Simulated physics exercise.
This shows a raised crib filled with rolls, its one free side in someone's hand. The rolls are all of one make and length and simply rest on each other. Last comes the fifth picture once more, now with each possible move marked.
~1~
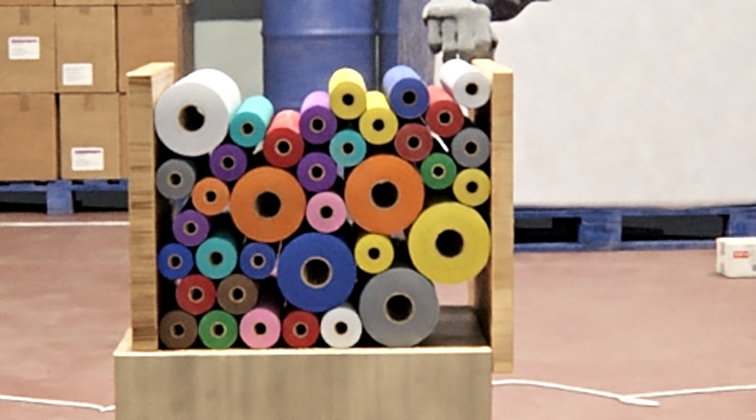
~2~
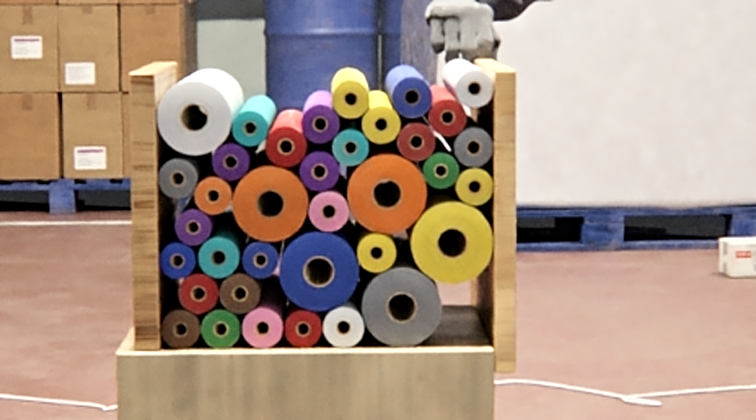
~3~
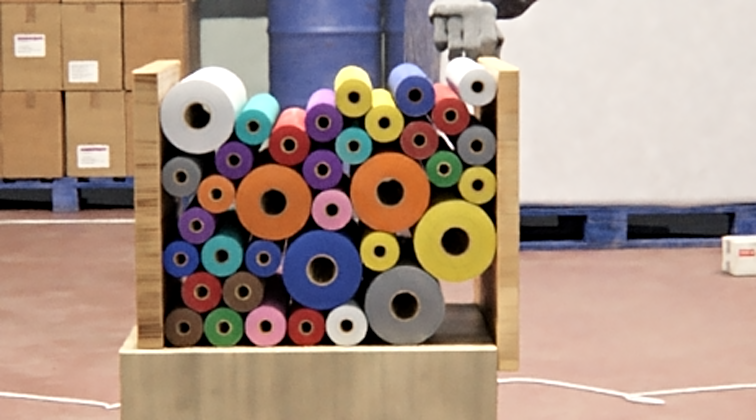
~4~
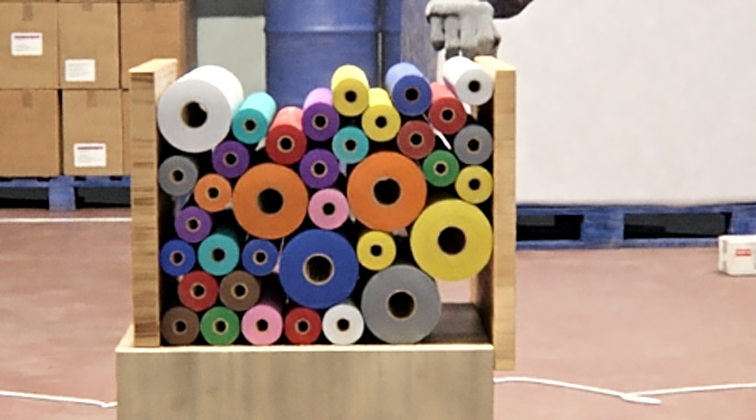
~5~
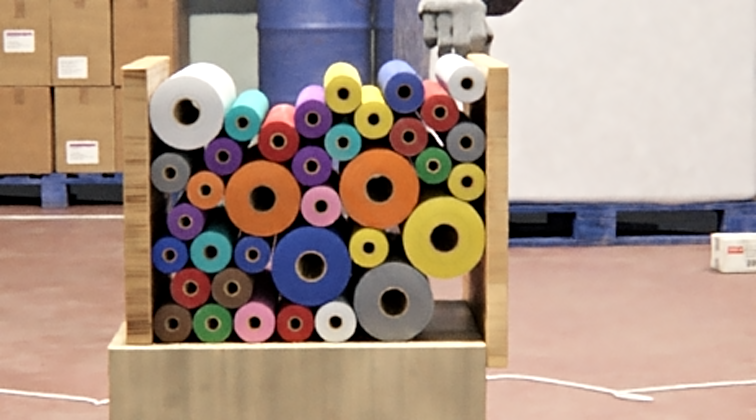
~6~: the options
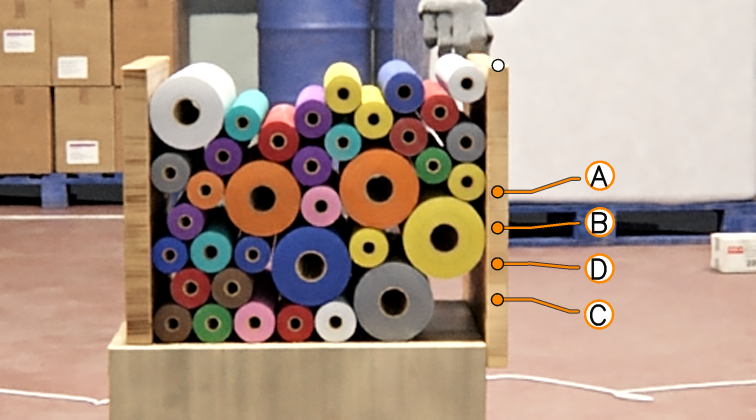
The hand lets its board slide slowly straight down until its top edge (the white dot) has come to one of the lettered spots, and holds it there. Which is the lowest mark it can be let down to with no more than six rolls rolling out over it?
Down to A.
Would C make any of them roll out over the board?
At C: Yes.
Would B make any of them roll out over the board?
Yes.
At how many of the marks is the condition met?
One of them.
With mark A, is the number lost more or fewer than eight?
Fewer than eight.
On the copy, A at (498, 192); B at (498, 228); C at (498, 299); D at (498, 264); the white dot at (498, 66).
On A. First, top of the board (486, 127).
Then, top of the board (486, 191).
Finally, top of the board (486, 191), four out over the board.
By contrast, B more than six out over the board; C more than six out over the board; D more than six out over the board.
